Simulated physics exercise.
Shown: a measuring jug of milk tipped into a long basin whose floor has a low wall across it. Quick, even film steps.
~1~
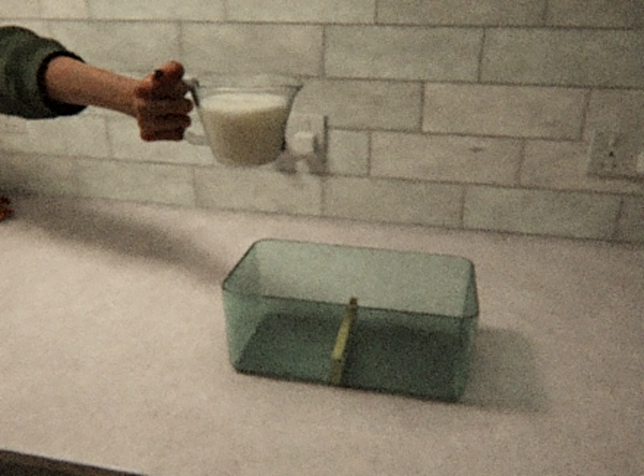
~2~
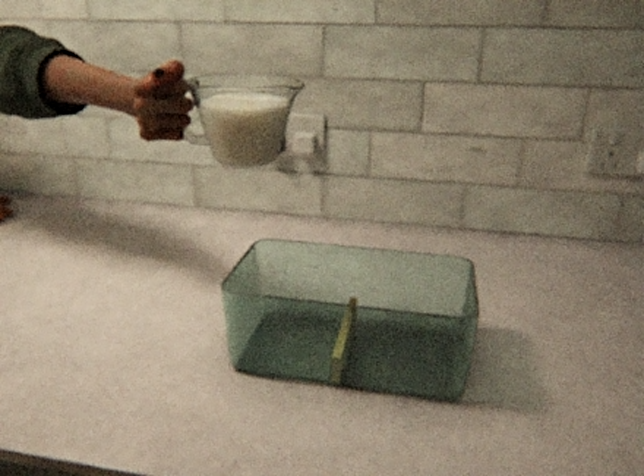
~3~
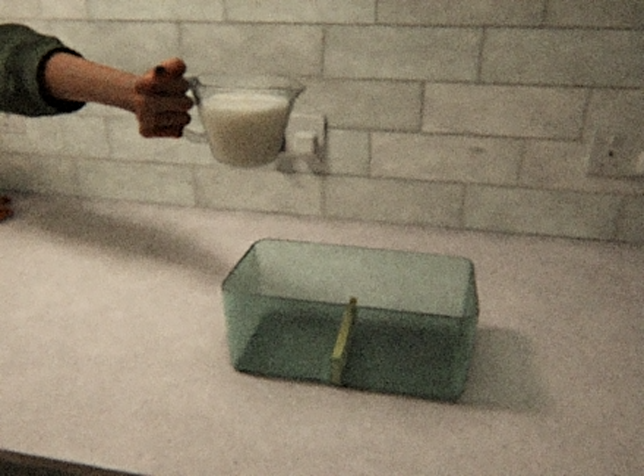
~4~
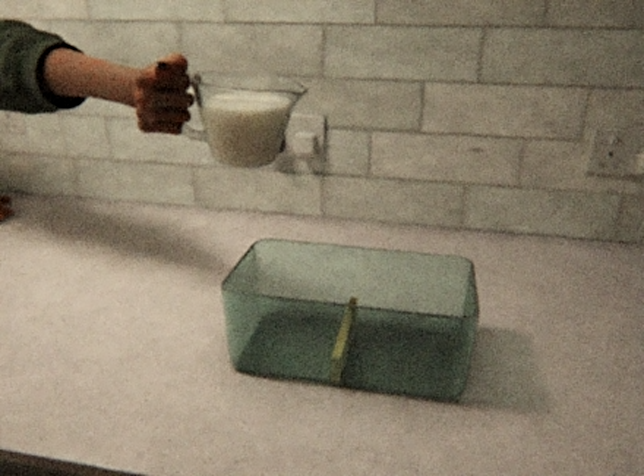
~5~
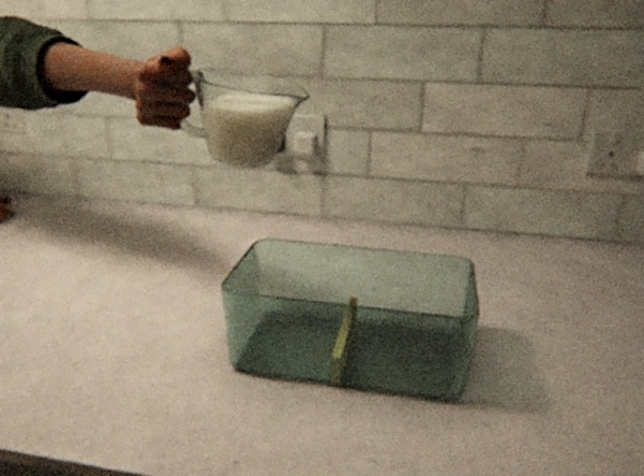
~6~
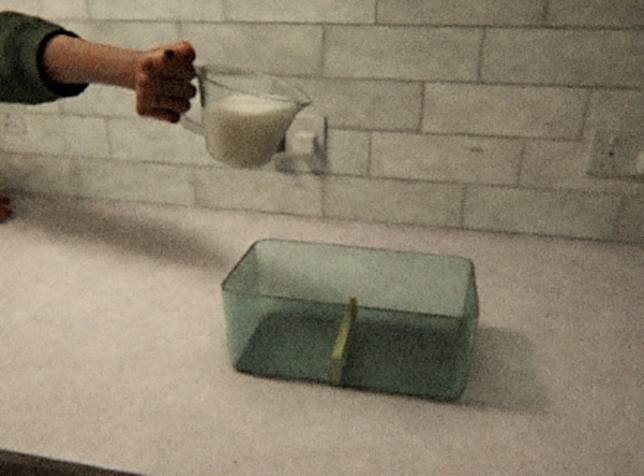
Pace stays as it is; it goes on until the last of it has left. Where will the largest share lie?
Most of it ends up on the right side.
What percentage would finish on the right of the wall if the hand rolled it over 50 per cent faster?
About 50 in a hundred.
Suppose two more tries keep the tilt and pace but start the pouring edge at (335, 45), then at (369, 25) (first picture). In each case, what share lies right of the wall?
Roughly 85 in a hundred the first time and 80 in a hundred the second.
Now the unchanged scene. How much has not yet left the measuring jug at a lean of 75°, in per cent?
55 %.
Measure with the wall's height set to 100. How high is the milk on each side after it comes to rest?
20 left, 40 right, give or take.
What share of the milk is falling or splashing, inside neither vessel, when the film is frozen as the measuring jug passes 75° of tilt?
Close to 35 in a hundred.
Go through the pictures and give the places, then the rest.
In the first picture, tilt 0°; pouring edge (304, 85); surface from (203, 98) to (290, 102); the long basin's rim runs from (240, 263) to (475, 287); the wall's top is at (346, 326).
In the second picture, tilt 1°; pouring edge (305, 85); surface from (204, 98) to (290, 102).
In the third picture, tilt 2°; pouring edge (306, 87); surface from (204, 98) to (290, 103).
In the fourth picture, tilt 5°; pouring edge (307, 91); surface from (206, 98) to (292, 103).
In the fifth picture, tilt 10°; pouring edge (309, 96); surface from (207, 99) to (295, 104).
In the sixth picture, tilt 15°; pouring edge (312, 103); surface from (209, 100) to (298, 104).
A moment on, the tilt is 75° and 54 per cent is still to pour, 1 is left of the wall and 12 right of it.
Next, the tilt is 113° and 1 per cent is still to pour, 26 is left of the wall and 66 right of it.
Then the tilt is 122° and 0 per cent is still to pour, 32 is left of the wall and 67 right of it.
Later the tilt is 122° and 0 per cent is still to pour, 31 is left of the wall and 67 right of it.
In the end 31 per cent lies left of the wall, 67 right of it and 1 outside.
